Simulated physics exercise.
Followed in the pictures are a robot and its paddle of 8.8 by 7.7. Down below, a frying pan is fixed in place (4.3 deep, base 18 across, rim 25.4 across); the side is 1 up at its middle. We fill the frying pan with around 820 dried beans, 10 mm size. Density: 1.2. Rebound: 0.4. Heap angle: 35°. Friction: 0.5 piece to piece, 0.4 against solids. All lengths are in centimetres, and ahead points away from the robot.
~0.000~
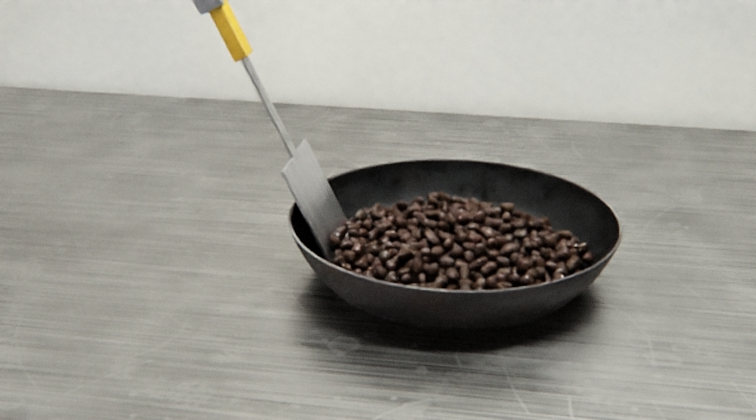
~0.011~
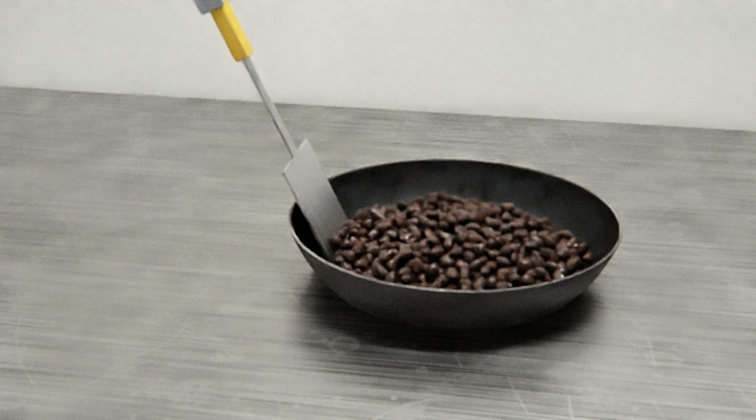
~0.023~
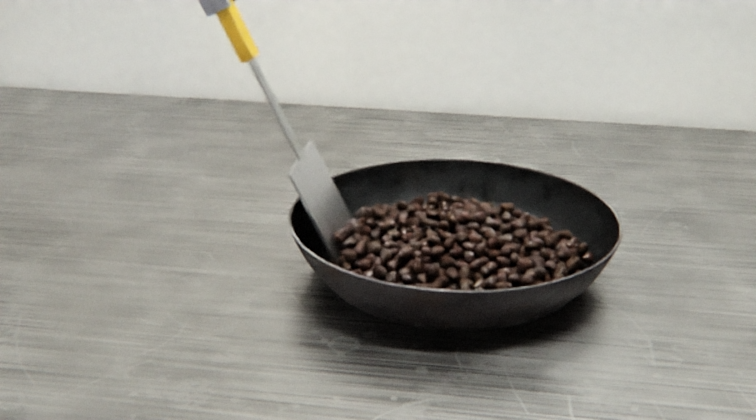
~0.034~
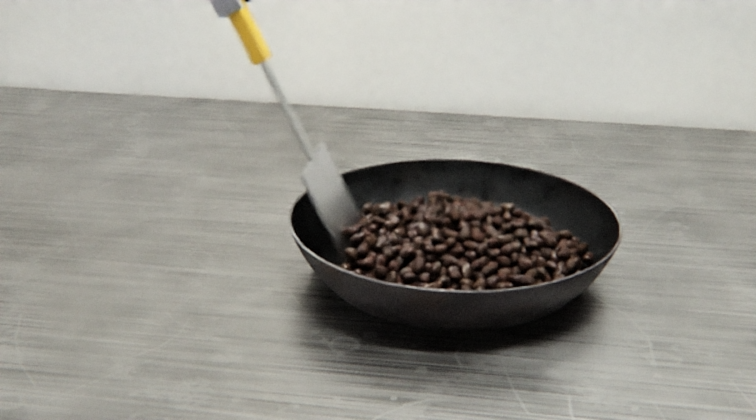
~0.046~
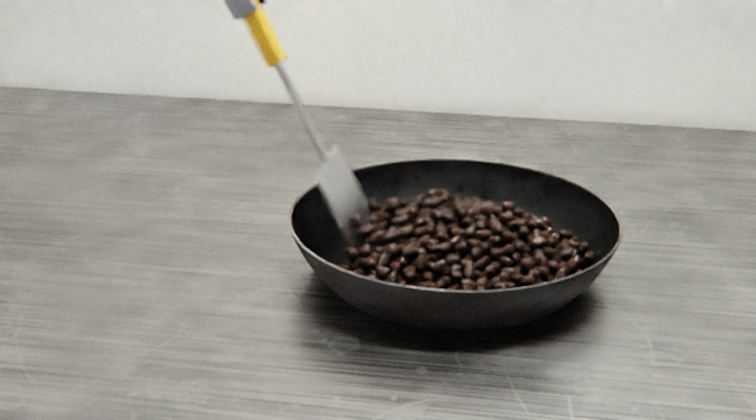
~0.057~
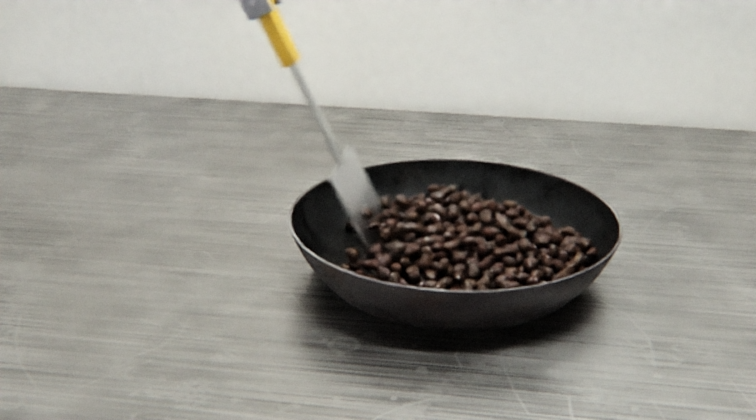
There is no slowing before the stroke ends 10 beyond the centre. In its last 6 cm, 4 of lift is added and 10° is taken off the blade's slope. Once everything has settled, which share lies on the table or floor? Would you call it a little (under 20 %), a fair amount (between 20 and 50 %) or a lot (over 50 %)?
A fair amount, between 20 and 50 %.
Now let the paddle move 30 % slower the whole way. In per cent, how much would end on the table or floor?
I'd say close to 25 per cent.
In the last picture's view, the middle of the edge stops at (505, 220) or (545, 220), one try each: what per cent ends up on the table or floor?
I'd say roughly 5 per cent, then roughly 15 per cent.
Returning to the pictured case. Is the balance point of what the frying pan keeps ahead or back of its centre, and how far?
Offset: About 3.5 cm, ahead.
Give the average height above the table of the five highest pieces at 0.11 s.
About 6 centimetres.
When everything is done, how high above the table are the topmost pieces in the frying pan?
It reaches about 5.0 cm.
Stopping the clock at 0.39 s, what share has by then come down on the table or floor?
Roughly 20 per cent.
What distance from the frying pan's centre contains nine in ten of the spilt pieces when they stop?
It comes out at close to 40 centimetres.
After 0.11 s, sloping 64°, highest piece 6 above the table; 819 in the frying pan.
After 0.16 s, sloping 62°, highest piece 7 above the table; 818 in the frying pan, 1 on the blade or in flight.
After 0.39 s, sloping 54°, highest piece 11 above the table; 594 in the frying pan, 145 on the table or floor, 80 on the blade or in flight.
After 1.44 s, sloping 54°, highest piece 5 above the table; 594 in the frying pan, 225 on the table or floor.
In the end, 594 in the frying pan, 225 on the table or floor. That is 27 % on the table or floor.
